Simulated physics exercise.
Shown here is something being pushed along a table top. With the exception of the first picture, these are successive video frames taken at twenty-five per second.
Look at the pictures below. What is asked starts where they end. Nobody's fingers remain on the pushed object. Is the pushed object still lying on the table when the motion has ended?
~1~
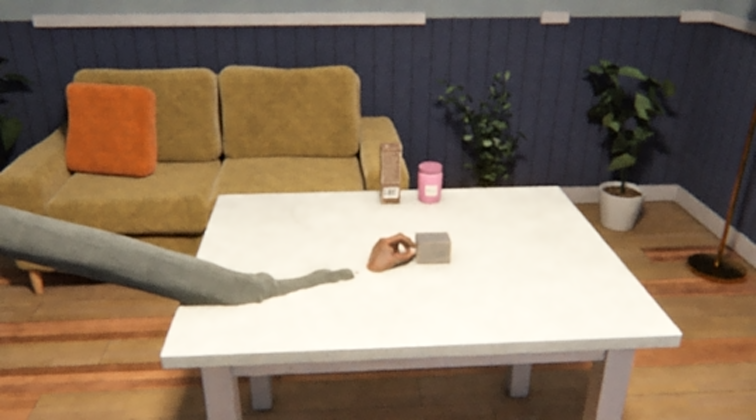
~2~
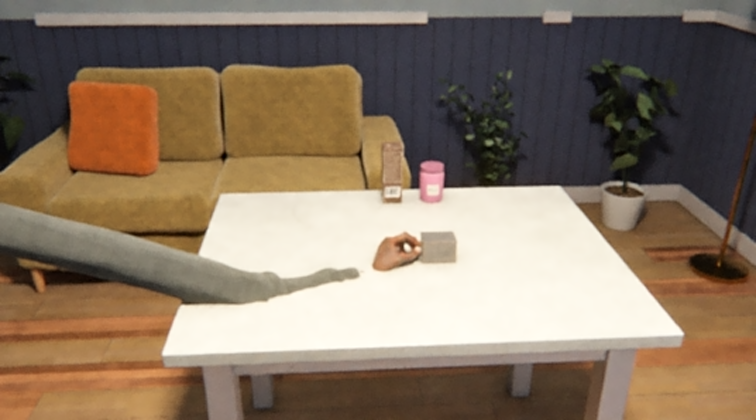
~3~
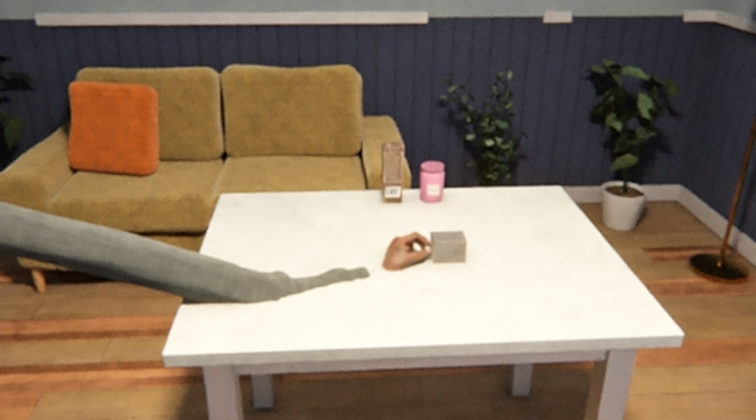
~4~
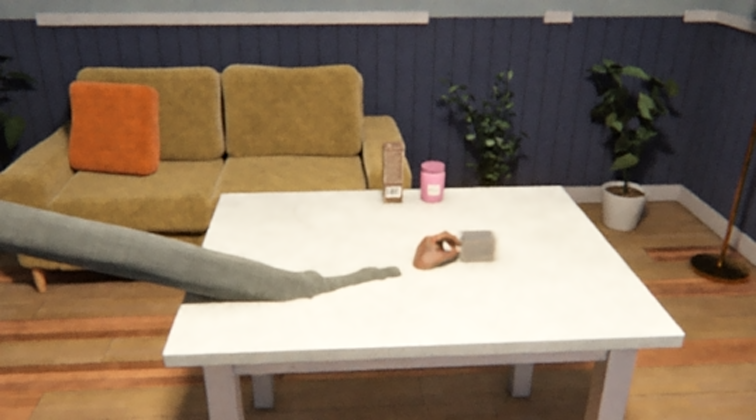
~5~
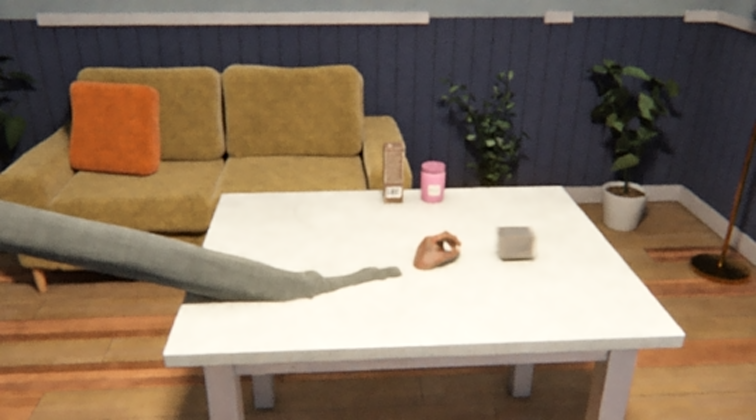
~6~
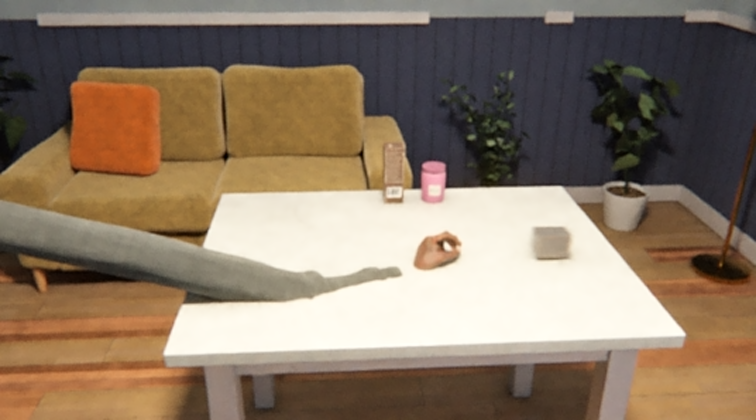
No, it has left the table.
Then, 0.20 s past the last view, grey block now off the table.
Then, 0.40 s past the last view, things are still on the move.
Finally, off the table, grey block.
